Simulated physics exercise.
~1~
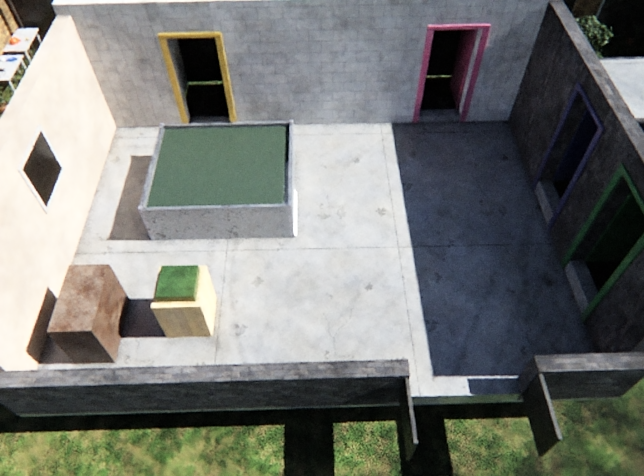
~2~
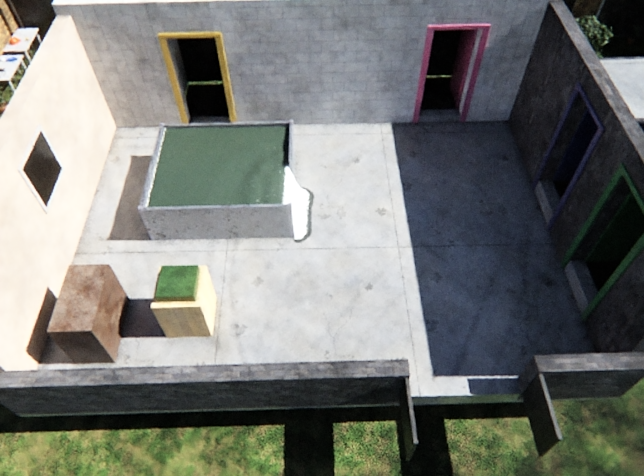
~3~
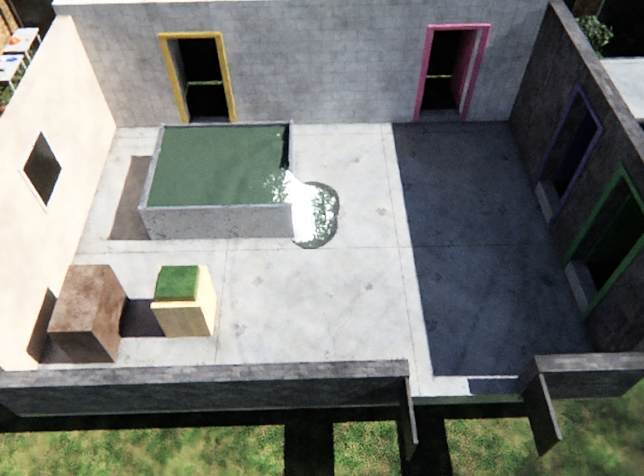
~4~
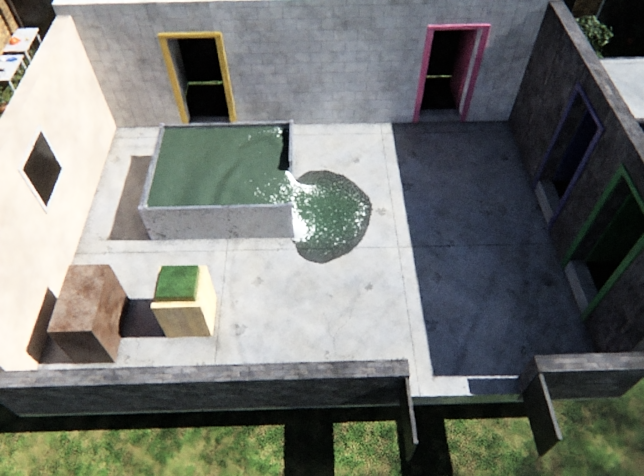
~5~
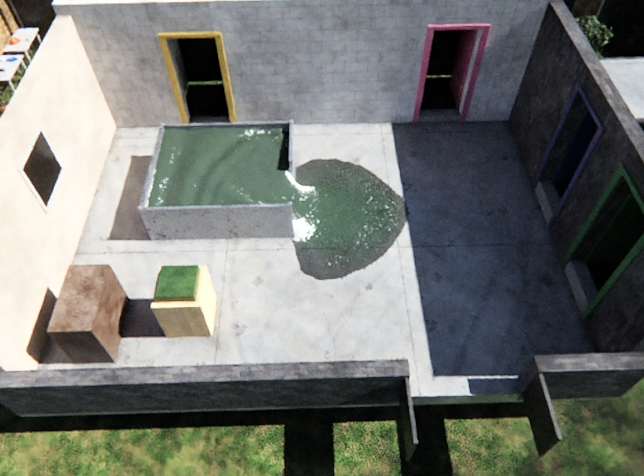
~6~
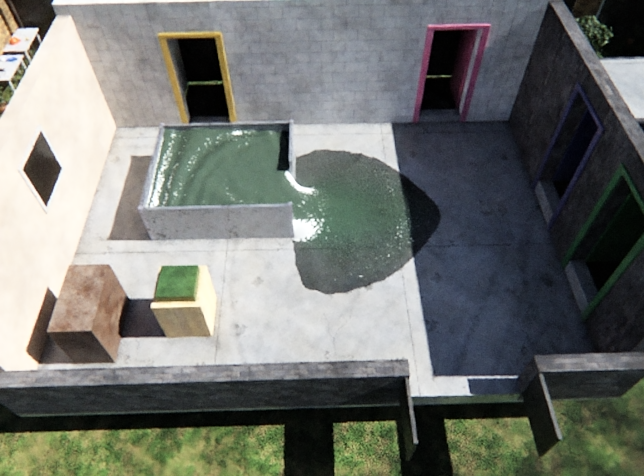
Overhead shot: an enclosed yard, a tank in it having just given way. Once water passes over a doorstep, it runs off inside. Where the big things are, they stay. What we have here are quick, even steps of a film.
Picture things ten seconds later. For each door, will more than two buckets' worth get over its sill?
In the end the yellow door is going to stay inside the allowance. The green door is going to stay inside the allowance. The pink door is going to stay inside the allowance. The blue door is going to stay inside the allowance.
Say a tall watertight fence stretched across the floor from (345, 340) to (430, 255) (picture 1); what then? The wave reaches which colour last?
Look to the one in yellow.
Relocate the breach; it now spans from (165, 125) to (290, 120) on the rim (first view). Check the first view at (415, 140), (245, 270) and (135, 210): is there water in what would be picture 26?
In the order you gave them, I get drenched, still bare, drenched.
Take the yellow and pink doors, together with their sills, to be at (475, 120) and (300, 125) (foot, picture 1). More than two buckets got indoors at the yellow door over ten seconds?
Result - yellow door exceeds the limit.
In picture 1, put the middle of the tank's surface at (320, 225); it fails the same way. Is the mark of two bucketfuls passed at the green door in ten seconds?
One by one: Green lets more in.
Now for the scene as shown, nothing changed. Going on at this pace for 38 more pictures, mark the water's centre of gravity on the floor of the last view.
Near (388, 218).
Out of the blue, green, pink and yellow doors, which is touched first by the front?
That would be the door marked blue.
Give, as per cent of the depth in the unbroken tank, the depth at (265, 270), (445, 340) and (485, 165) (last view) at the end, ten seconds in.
I'd put them at close to 4 per cent, then 10 per cent, then 14 per cent.
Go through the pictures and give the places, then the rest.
In the first picture, still water in the water tank at (222, 165).
In the second picture, water pours out at (290, 202) and has run to (303, 190).
In the third picture, water pours out at (290, 204) and has run to (328, 190).
In the fourth picture, the front is at (364, 199), out from the gap at (290, 205).
In the fifth picture, the front is at (402, 220), out from the gap at (290, 205).
In the sixth picture, water pours out at (290, 204) and has run to (435, 219).
A moment on, water covers 35 % of the floor; the yellow door not reached, the green door not reached, the pink door not reached, the blue door wet at the sill, nothing in.
Next, water covers 55 % of the floor; the yellow door not reached, the green door wet at the sill, nothing in, the pink door wet at the sill, nothing in, the blue door wet at the sill, nothing in.
Then, water covers 55 % of the floor; the yellow door not reached, the green door wet at the sill, nothing in, the pink door wet at the sill, nothing in, the blue door wet at the sill, nothing in.
Later, water covers 65 % of the floor; the yellow door not reached, the green door wet at the sill, nothing in, the pink door under two buckets in, the blue door wet at the sill, nothing in.
In the end, water covers 85 % of the floor; the yellow door wet at the sill, nothing in, the green door wet at the sill, nothing in, the pink door under two buckets in, the blue door wet at the sill, nothing in.
